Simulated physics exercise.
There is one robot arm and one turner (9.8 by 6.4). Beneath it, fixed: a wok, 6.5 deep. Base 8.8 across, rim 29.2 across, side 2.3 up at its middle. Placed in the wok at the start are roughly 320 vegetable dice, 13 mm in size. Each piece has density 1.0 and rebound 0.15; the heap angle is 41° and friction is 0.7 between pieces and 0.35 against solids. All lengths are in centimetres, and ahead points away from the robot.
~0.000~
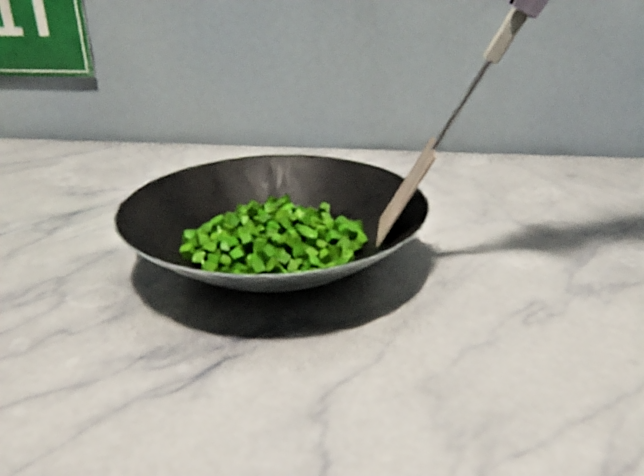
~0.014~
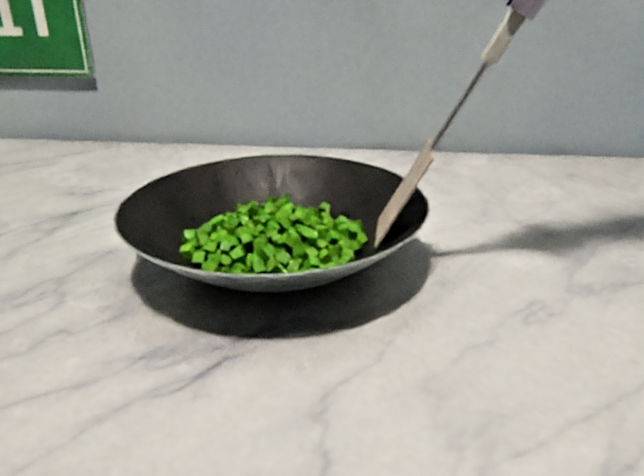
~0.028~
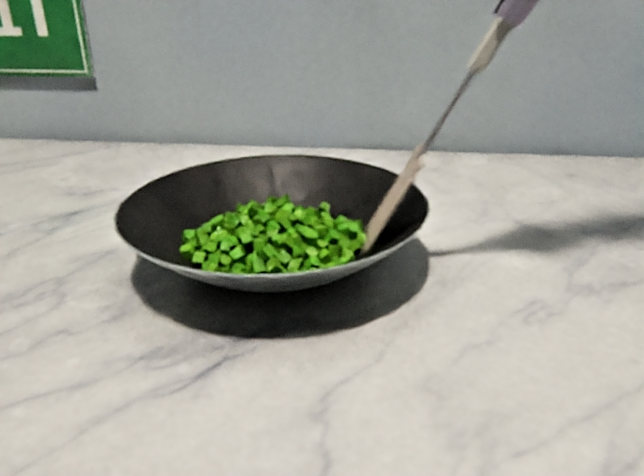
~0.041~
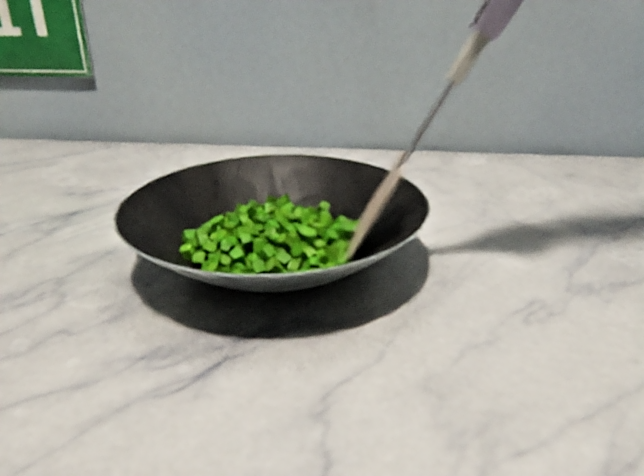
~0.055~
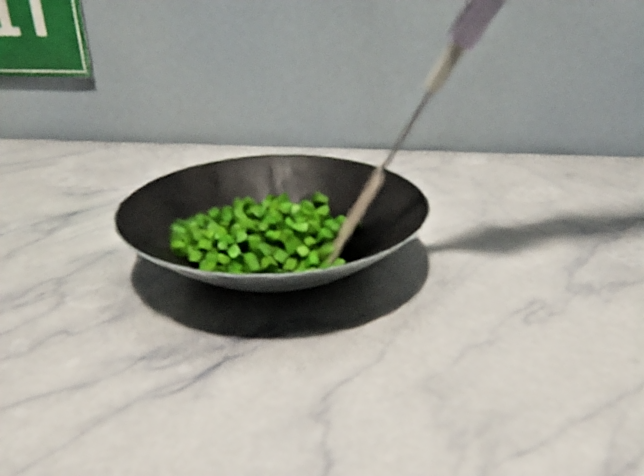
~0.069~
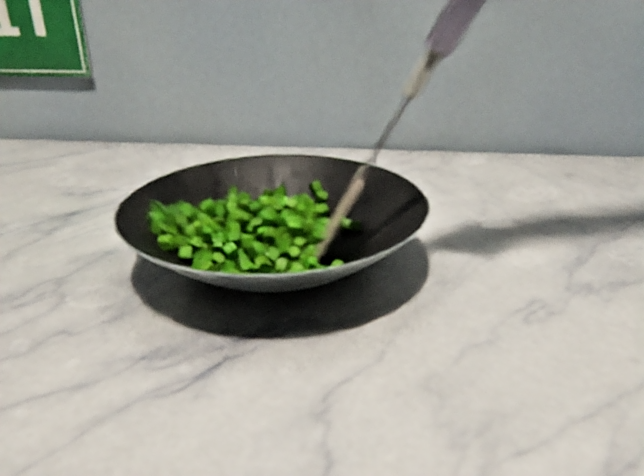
Turner sliding leftward down into a dark wok on a marble surface, pushing a heap of green vegetable dice left.
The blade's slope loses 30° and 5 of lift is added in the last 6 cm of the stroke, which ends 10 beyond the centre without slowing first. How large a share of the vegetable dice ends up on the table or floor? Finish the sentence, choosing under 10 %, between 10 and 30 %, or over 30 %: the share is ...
The share is over 30 %.
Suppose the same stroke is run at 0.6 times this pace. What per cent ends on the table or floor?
That comes to some 30 per cent, roughly.
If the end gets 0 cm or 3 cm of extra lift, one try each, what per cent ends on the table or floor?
First try about 45 %, second try about 50 %.
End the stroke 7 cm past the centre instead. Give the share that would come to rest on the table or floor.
With that change, I'd expect about 25 per cent.
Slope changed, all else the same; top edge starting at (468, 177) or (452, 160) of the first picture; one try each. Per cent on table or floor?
First try around 40 percent, second around 45 percent.
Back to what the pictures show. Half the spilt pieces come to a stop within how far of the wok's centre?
Distance, approx.: 38 cm.
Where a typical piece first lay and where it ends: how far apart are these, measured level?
About 12 cm.
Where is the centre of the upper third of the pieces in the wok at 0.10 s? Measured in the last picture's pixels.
The top third sits at roughly (209, 210).
After 0.10 s, sloping 62°, highest piece 10 above the table; 314 in the wok, 3 on the blade or in flight.
After 0.14 s, sloping 55°, highest piece 13 above the table; 301 in the wok, 16 on the blade or in flight.
After 0.35 s, sloping 32°, highest piece 23 above the table; 161 in the wok, 73 on the table or floor, 83 on the blade or in flight.
After 1.40 s, sloping 32°, highest piece 5 above the table; 161 in the wok, 156 on the table or floor.
In the end, 161 in the wok, 156 on the table or floor. That is 49 % on the table or floor.
